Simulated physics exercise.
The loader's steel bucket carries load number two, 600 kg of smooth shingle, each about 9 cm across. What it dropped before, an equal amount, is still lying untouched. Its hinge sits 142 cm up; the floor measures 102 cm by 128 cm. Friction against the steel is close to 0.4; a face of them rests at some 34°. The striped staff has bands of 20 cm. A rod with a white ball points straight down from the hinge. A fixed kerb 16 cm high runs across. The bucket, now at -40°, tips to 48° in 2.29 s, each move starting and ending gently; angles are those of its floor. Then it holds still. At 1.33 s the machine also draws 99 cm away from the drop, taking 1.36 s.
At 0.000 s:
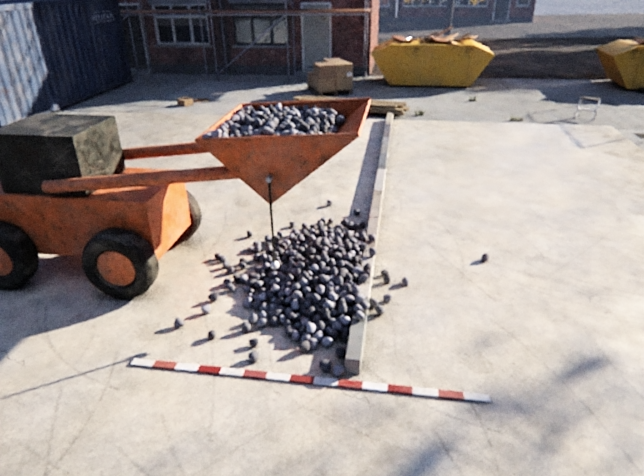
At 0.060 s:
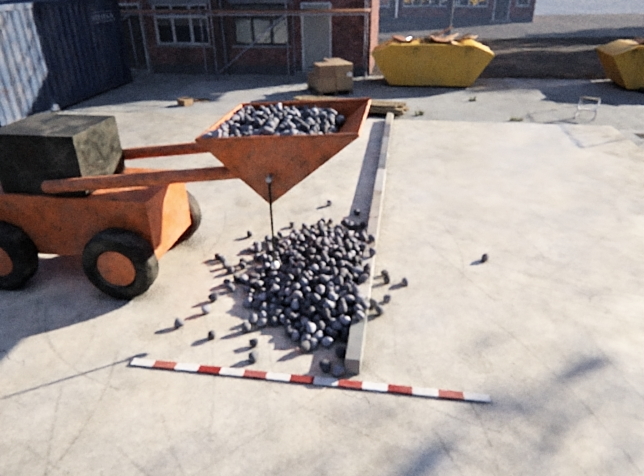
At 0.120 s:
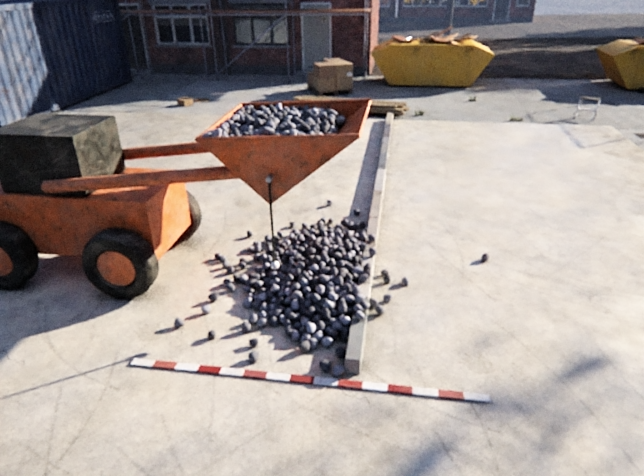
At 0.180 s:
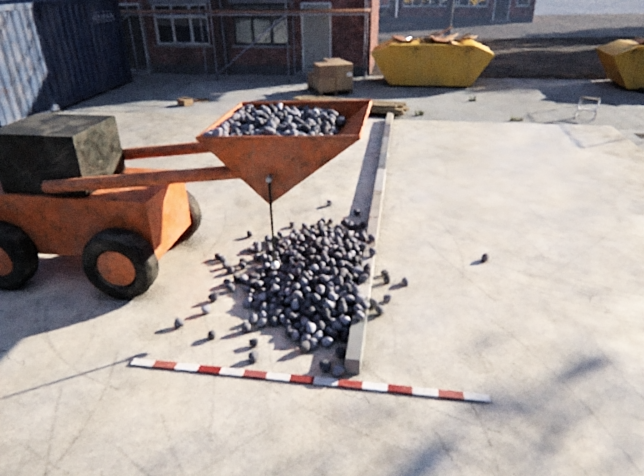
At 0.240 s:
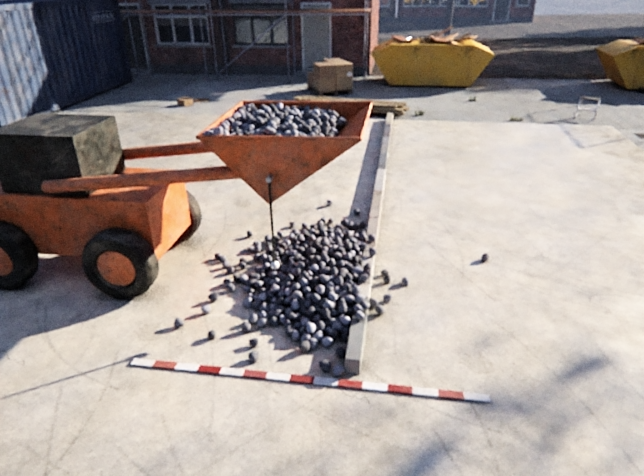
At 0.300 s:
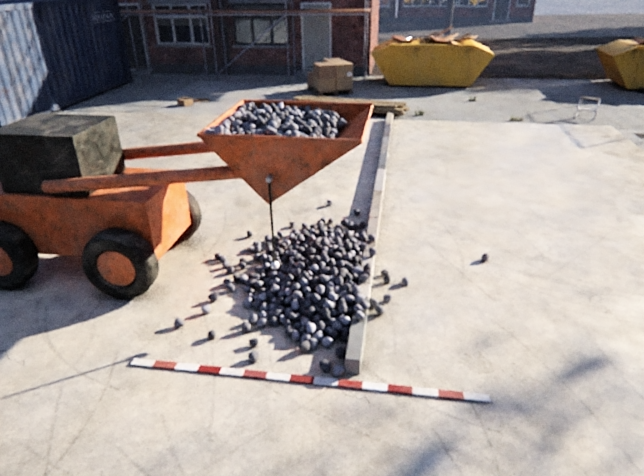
An orange loader with black wheels and a dark block on its back stands at the left of a sunlit concrete yard, seen from above. Its raised bucket holds dark grey stones over a loose heap beside a pale kerb, with a red-and-white staff in front and yellow skips behind. The bucket tilts very slightly and its stones shift faintly, while the heap, loader and camera stay still.
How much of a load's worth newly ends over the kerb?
Close to 32 parts in a hundred.
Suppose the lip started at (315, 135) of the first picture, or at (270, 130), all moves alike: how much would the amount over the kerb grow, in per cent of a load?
Near 5 per cent from the first place, 0 from the second.
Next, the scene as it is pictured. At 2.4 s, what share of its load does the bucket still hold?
Roughly 0 per cent is still inside.
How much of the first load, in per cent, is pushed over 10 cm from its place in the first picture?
Roughly 15 per cent of them.
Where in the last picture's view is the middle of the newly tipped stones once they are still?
Near (342, 267).
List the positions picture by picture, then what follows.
In the first frame, the bucket is at -40°, its lip at (359, 135); the top of the load is at (298, 114). The earlier load is highest near (326, 256), 27 cm above ground level, 99 % on this side of the kerb, 1 % over the kerb.
In the second frame, lip at (359, 135), floor tilted -40°, highest stones at (298, 114); the stones move at 0.0 m/s on average.
In the third frame, the bucket is at -39°, its lip at (360, 136); the top of the load is at (291, 114); the stones move at 0.1 m/s on average.
In the fourth frame, the bucket is at -38°, its lip at (360, 137); the top of the load is at (283, 113); the stones move at 0.1 m/s on average.
In the fifth frame, lip at (361, 139), floor tilted -37°, highest stones at (265, 114); the stones move at 0.1 m/s on average.
In the sixth frame, the bucket is at -36°, its lip at (362, 142); the top of the load is at (254, 113); the stones move at 0.1 m/s on average.
After 1.7 s the floor is at 34°; in per cent of one load, 70 in the bucket, 127 on this side of the kerb, 3 over the kerb; the foremost stones are at (401, 279).
After 2.4 s the floor is at 48°; in per cent of one load, 0 in the bucket, 169 on this side of the kerb, 32 over the kerb; the foremost stones are at (488, 283).
After 3.1 s the floor is at 48°; in per cent of one load, 0 in the bucket, 167 on this side of the kerb, 34 over the kerb; the foremost stones are at (538, 289).
After 6.0 s the floor is at 48°; in per cent of one load, 0 in the bucket, 167 on this side of the kerb, 34 over the kerb; the foremost stones are at (540, 289). Net gain over the kerb, 32.
